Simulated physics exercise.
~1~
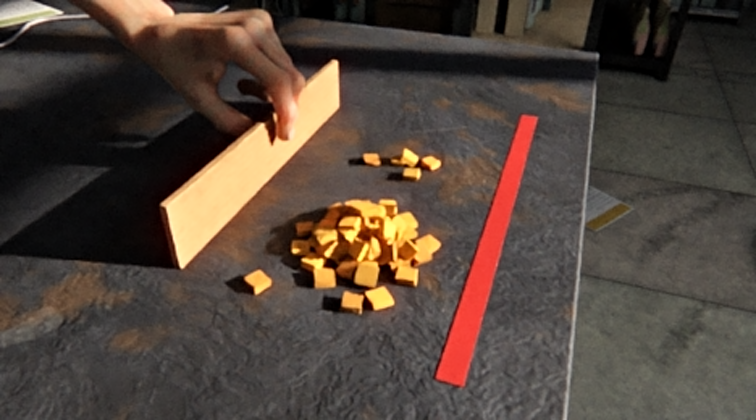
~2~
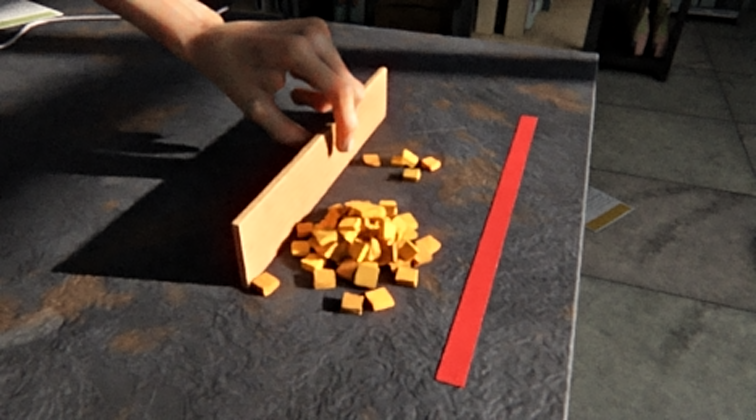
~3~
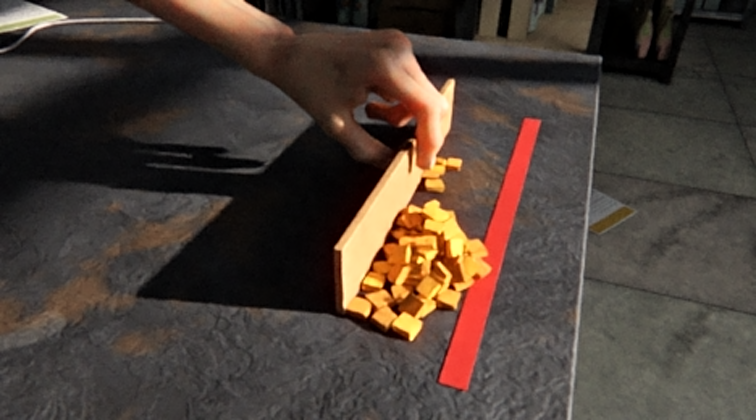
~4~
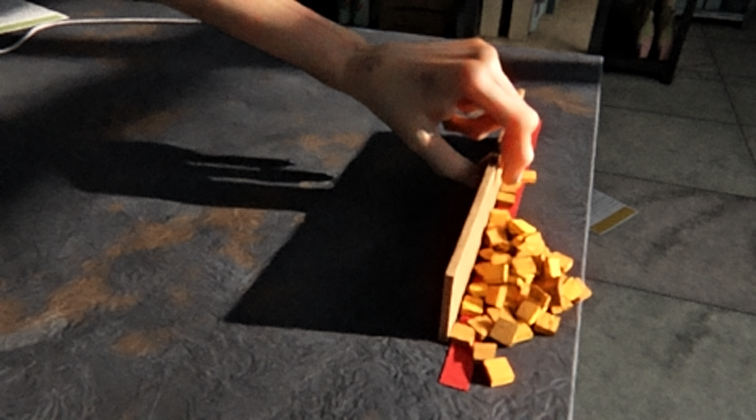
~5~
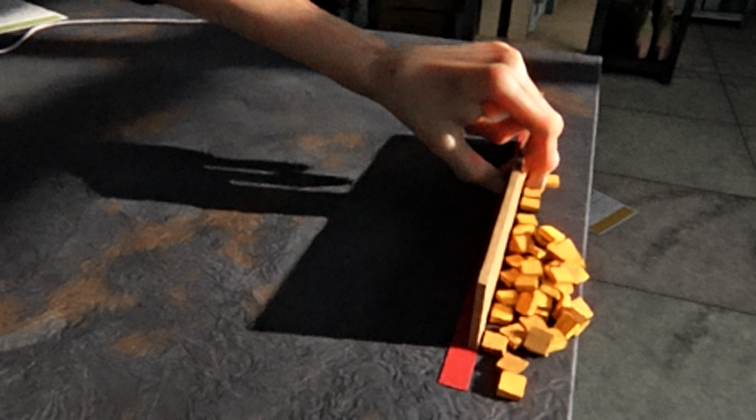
The footage shows a hand sliding an upright piece of card rightward across a dark table, pushing a heap of small orange-yellow blocks and a smaller group behind it over red tape. The card stops at the tape, with the nearer heap partly over the edge and the farther group still on the table.
